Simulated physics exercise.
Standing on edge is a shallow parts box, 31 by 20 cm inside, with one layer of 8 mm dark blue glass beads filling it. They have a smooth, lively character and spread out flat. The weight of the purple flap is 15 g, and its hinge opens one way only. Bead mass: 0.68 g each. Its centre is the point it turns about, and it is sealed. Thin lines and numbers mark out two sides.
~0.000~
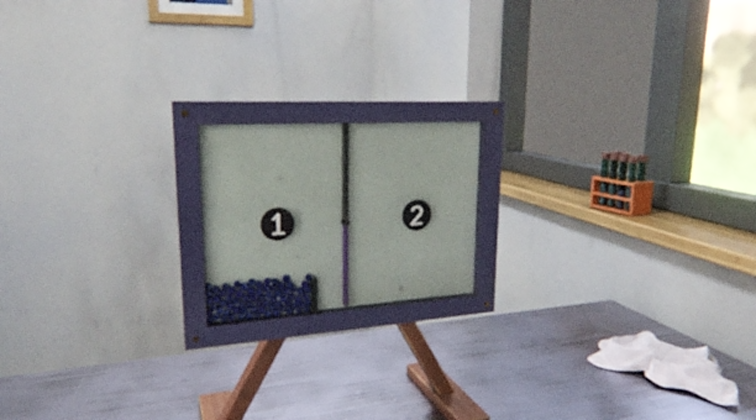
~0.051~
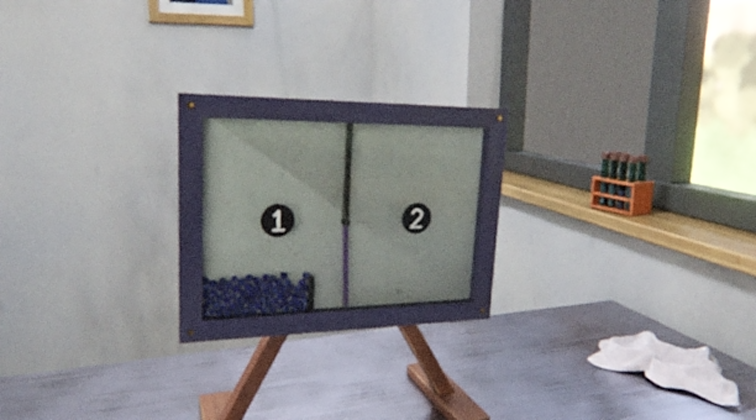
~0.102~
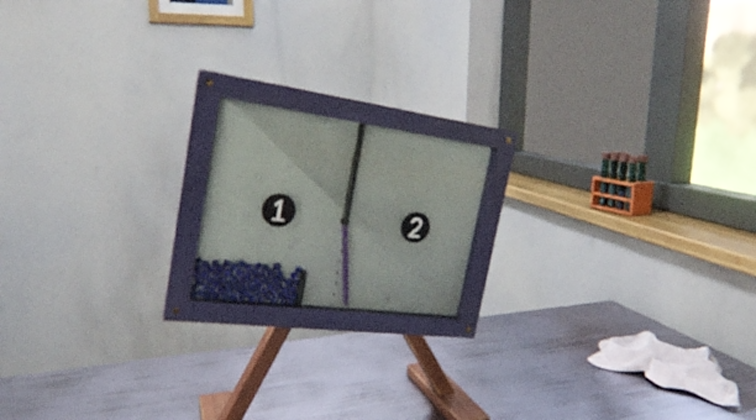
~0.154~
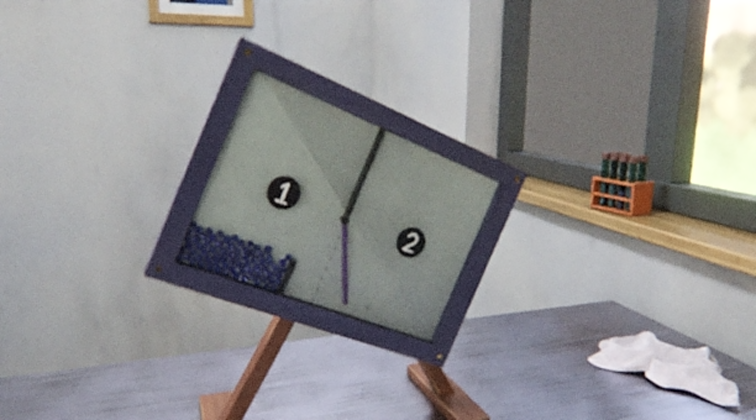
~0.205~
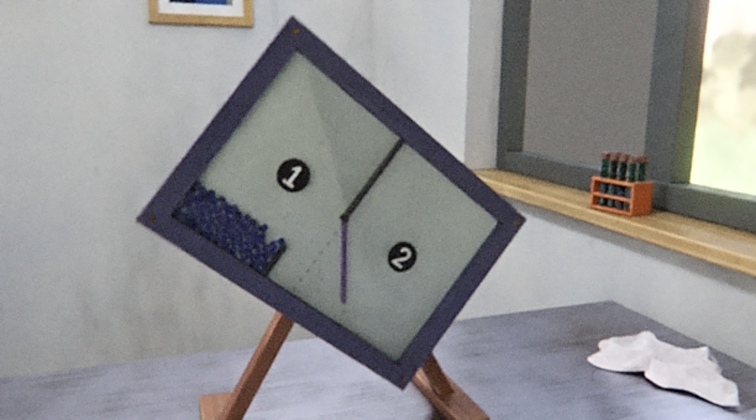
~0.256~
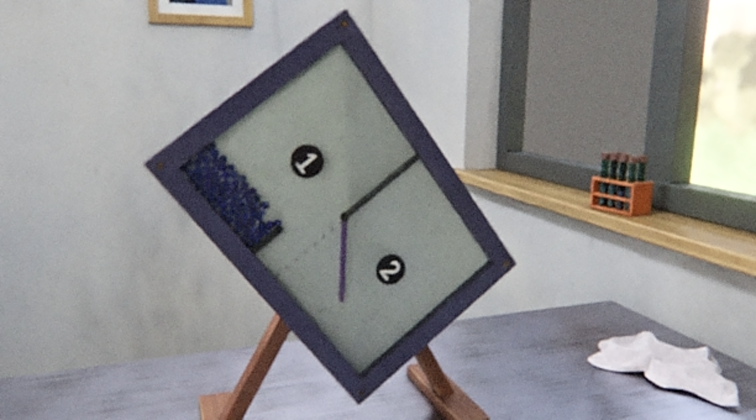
At first, a framed shallow box stands level on wooden legs, dark blue beads heaped along the lower left of the side marked one. Then it turns clockwise, slowly and then further, until it is steeply tilted, the beads staying packed in their corner while the purple flap keeps hanging straight down.
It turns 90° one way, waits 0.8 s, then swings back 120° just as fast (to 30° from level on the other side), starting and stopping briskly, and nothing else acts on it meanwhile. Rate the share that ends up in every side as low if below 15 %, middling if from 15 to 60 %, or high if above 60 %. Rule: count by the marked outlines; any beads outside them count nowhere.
No. 1 - middling, 2 - high.
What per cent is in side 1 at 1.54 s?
Roughly 30 percent.
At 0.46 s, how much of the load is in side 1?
About 95 %.
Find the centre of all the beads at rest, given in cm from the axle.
Offset approx. 5 cm right, 7 cm below.
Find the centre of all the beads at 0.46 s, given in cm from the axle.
Some 5 cm left and 7 cm above.
After 0.46 s, it stands 90° clockwise; the beads' middle is 5 cm left of and 7 cm above the centre; no. 1, 95 %, no. 2, 5 %; purple flap open 62°.
After 1.54 s, it stands 29° clockwise; the beads' middle is 7 cm right of and 7 cm below the centre; no. 1, 30 %, no. 2, 70 %; purple flap open 51°.
After 1.82 s, it stands 30° anticlockwise; the beads' middle is 8 cm right of and 4 cm below the centre; no. 1, 30 %, no. 2, 70 %; purple flap shut.
At rest by 2.5 s, it stands 30° anticlockwise; no. 1, 30 %, no. 2, 70 %; purple flap shut.
